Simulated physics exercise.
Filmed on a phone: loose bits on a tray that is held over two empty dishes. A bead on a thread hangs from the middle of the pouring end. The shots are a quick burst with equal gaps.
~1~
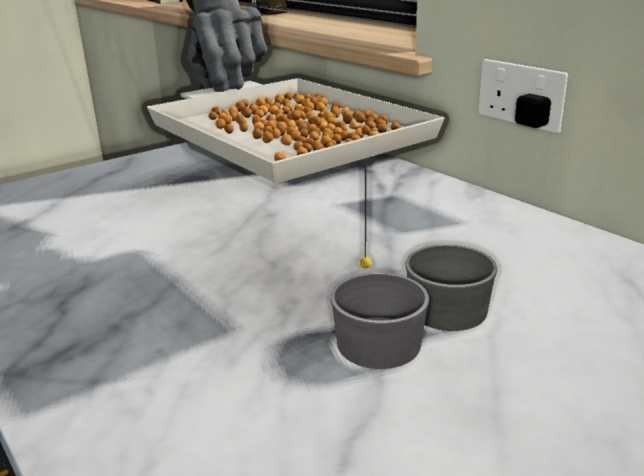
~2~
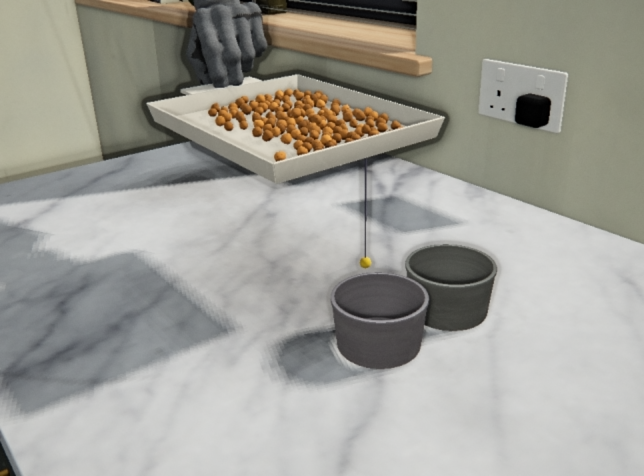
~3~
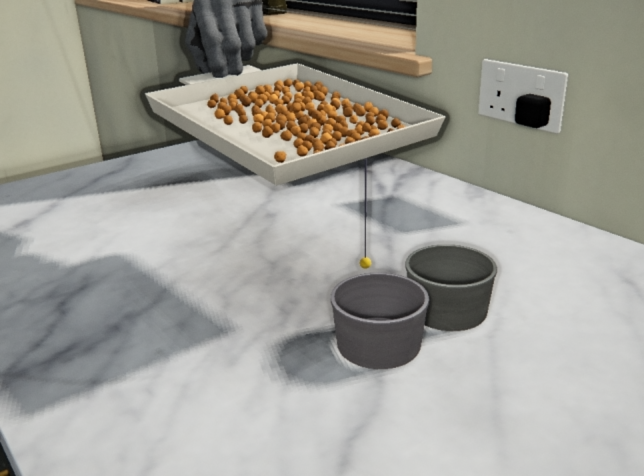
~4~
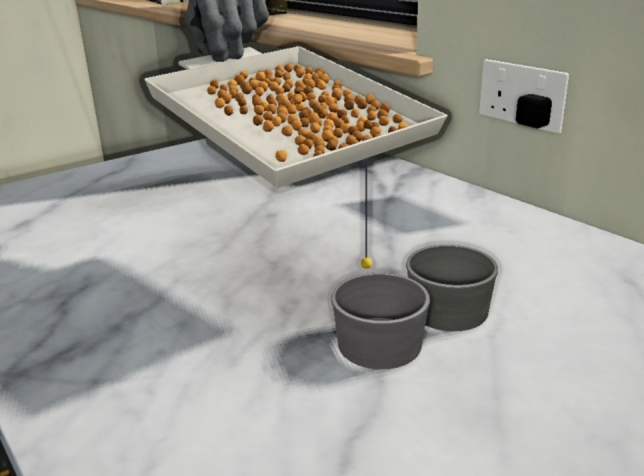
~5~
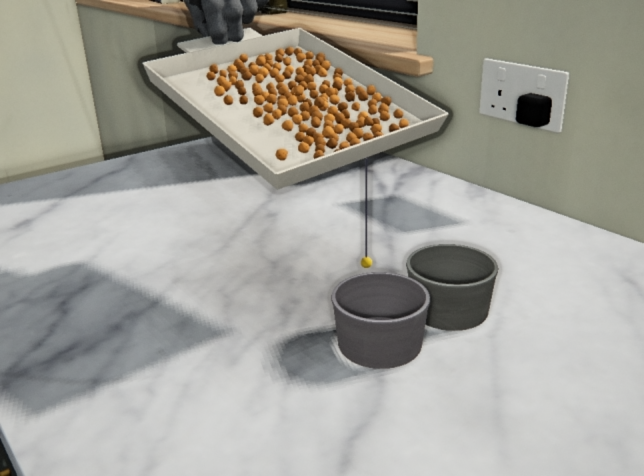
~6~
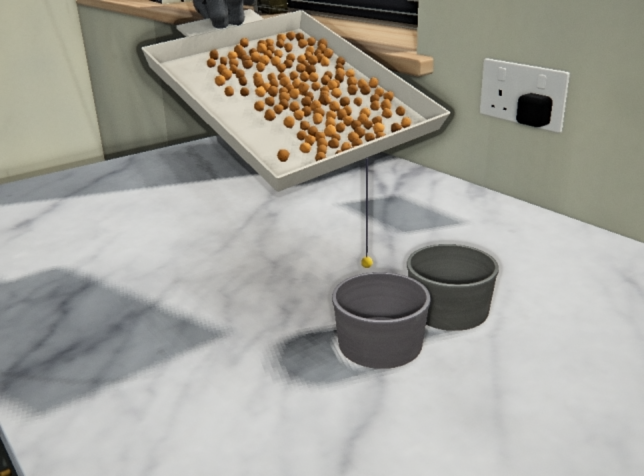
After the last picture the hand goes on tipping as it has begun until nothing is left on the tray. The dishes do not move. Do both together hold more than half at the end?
Together they catch less than half.
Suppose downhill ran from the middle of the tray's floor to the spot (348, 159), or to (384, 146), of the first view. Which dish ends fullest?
First the dish on the left, then right.
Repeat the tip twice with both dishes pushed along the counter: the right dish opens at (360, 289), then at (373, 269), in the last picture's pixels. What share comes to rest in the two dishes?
In turn 50 and 30 in a hundred.
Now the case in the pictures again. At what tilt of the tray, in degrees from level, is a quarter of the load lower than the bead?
Near 105 degrees.
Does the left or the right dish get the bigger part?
More ends in the dish on the left.
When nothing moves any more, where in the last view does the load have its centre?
Roughly at (345, 371).
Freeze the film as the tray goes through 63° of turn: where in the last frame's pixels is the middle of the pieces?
At about (336, 124).
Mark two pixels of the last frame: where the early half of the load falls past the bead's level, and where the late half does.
Around (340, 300) and then (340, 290).
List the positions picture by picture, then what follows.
In the first frame, corners of the pouring end near (275, 160) and (437, 118), level; middle of the load near (300, 123), roasted chickpeas; left dish near (412, 336); right dish near (483, 300); bead on its thread near (365, 263).
In the second frame, corners of the pouring end near (275, 161) and (437, 117), level; middle of the load near (300, 121).
In the third frame, corners of the pouring end near (276, 163) and (438, 116), tipped barely, lowest at the left corner; middle of the load near (300, 116).
In the fourth frame, corners of the pouring end near (277, 166) and (440, 115), tipped a little, lowest at the left corner; middle of the load near (301, 107).
In the fifth frame, corners of the pouring end near (278, 169) and (441, 113), tipped a little, lowest at the left corner; middle of the load near (301, 98).
In the sixth frame, corners of the pouring end near (279, 173) and (443, 111), tipped clearly, lowest at the left corner; middle of the load near (304, 91); left dish near (413, 335); right dish near (484, 299).
Shortly afterwards, tray tipped steeply; all but a few on the tray; only a few in the air.
Next, tray tipped past a quarter turn; the bulk on the tray; only a few in the left dish; a little outside both; a little in the air.
Some moments later, tray tipped past a quarter turn; near a third in the left dish; near two thirds outside both.
In the end, tray tipped past a quarter turn; near a third in the left dish; none at all in the right dish; near two thirds outside both.
